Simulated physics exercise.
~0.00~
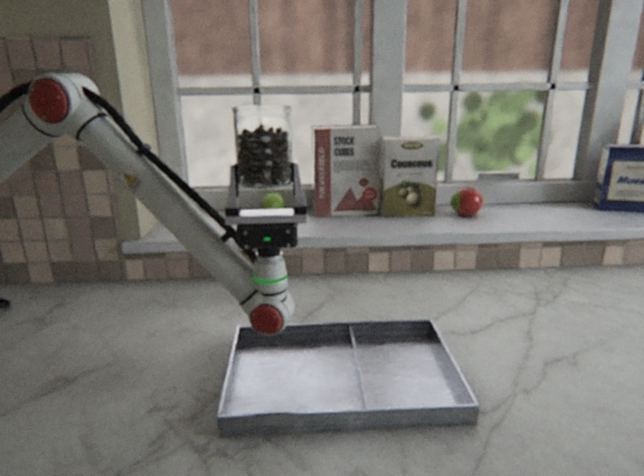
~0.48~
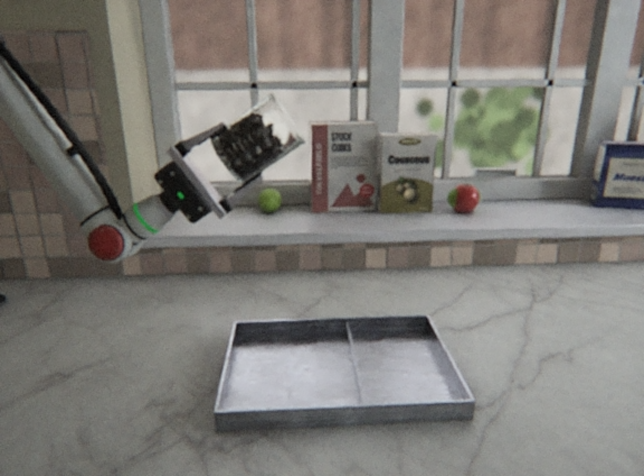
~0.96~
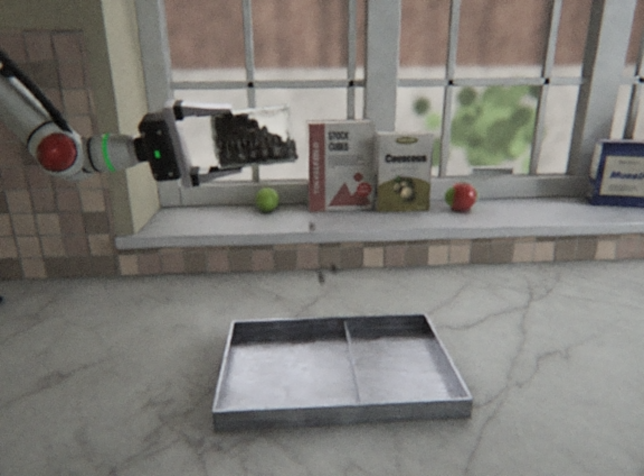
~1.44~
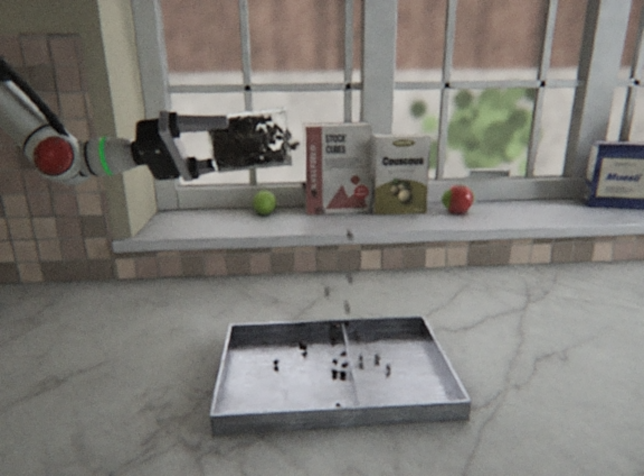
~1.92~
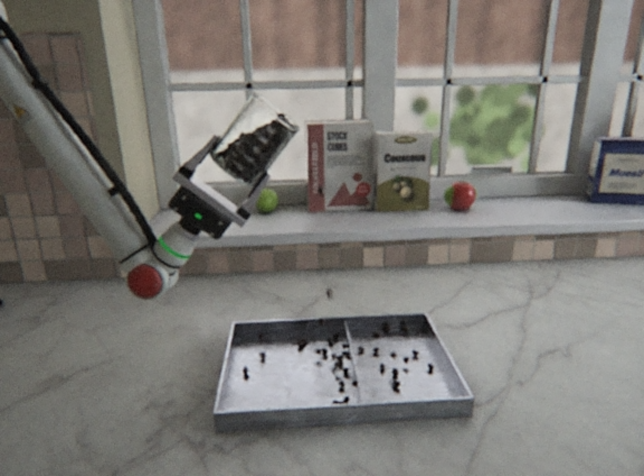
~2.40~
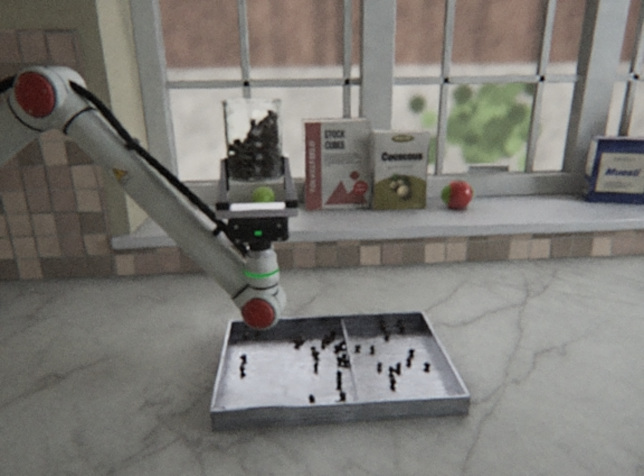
A white robot arm with red joints holds a clear cup of dark beans upright at the left, above a grey marble counter seen from the front, with a shallow grey divided tray below. Behind it, boxes, a green apple and a red fruit stand on a windowsill. The arm swings left and tips the cup to the right until it lies nearly flat. Beans trickle down and scatter on both sides of the tray's divider. The arm then tilts the cup back upright, leaving most beans inside and a sparse scattering in the tray.
